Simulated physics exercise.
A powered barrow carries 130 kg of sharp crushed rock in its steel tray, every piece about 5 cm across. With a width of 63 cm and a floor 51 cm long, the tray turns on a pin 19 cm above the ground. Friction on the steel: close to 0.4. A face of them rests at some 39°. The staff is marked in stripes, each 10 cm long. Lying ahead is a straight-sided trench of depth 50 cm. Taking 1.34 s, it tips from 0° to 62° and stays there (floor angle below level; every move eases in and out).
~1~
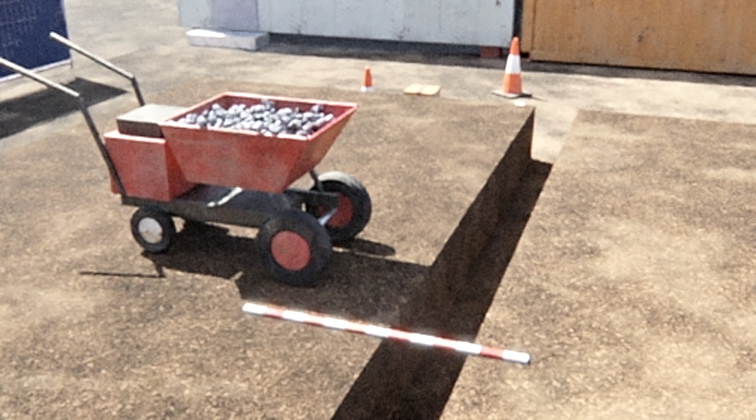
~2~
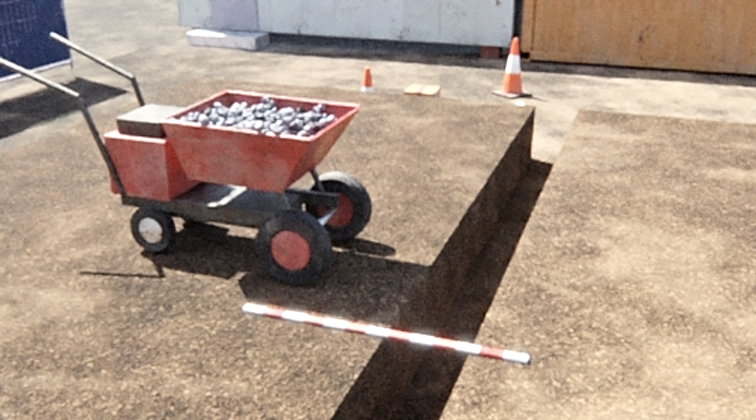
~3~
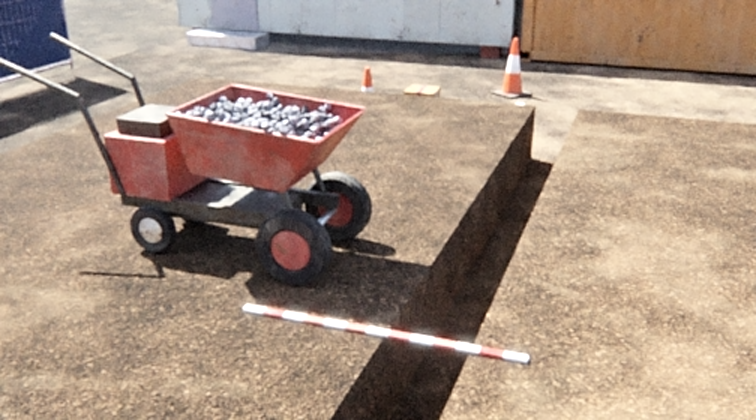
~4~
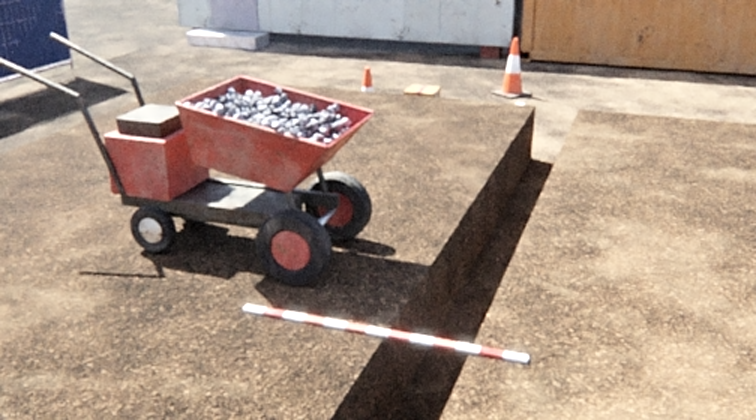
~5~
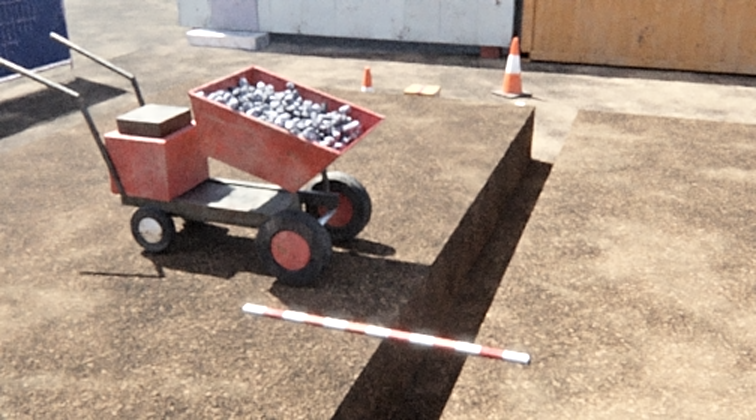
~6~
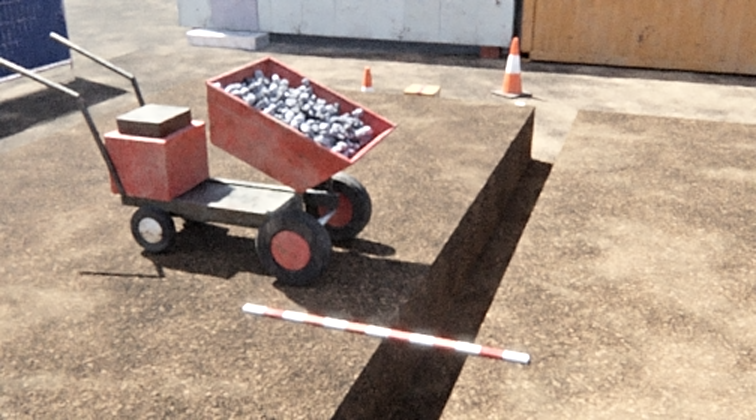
A small red four-wheeled barrow loaded with grey broken stones stands at left on sunlit, gravelly brown ground, seen from slightly above by a still camera. A red-and-white striped pole lies in front, near a dark straight-sided trench, with orange cones, a white wall and brown boards behind. The tray's rear rises smoothly, tilting its front lip down to the right, while the wheels stay put.
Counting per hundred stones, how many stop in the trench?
Some 32.
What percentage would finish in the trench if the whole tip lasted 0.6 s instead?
Close to 40 per cent then.
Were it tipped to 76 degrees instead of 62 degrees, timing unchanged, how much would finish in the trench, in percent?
About 90%.
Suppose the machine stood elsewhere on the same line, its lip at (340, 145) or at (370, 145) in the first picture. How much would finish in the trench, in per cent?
Near 25 per cent from the first place, 10 from the second.
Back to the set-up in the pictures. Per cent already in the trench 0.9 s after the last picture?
About 10%.
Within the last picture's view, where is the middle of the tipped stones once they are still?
(465, 363).
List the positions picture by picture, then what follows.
The tray is at 0°, its lip at (307, 140); the top of the load is at (266, 111), in the first picture.
Lip at (310, 141), floor tilted 1°, highest stones at (263, 110), in the second picture.
The tray is at 5°, its lip at (317, 143); the top of the load is at (254, 105), in the third picture.
Lip at (327, 148), floor tilted 10°, highest stones at (256, 98), in the fourth picture.
The tray is at 16°, its lip at (339, 154); the top of the load is at (251, 89), in the fifth picture.
Lip at (352, 164), floor tilted 23°, highest stones at (259, 82), in the sixth picture.
Then, 0.4 s after the last picture the floor is at 53°, 100 % in the tray; the foremost stones are at (394, 195).
Then, 0.9 s after the last picture the floor is at 62°, 90 % in the tray, 10 % in the trench; the foremost stones are at (469, 343).
Then, 1.2 s after the last picture the floor is at 62°, 77 % in the tray, 23 % in the trench; the foremost stones are at (495, 359).
Then, 3.2 s after the last picture the floor is at 62°, 68 % in the tray, 32 % in the trench; the foremost stones are at (503, 351).
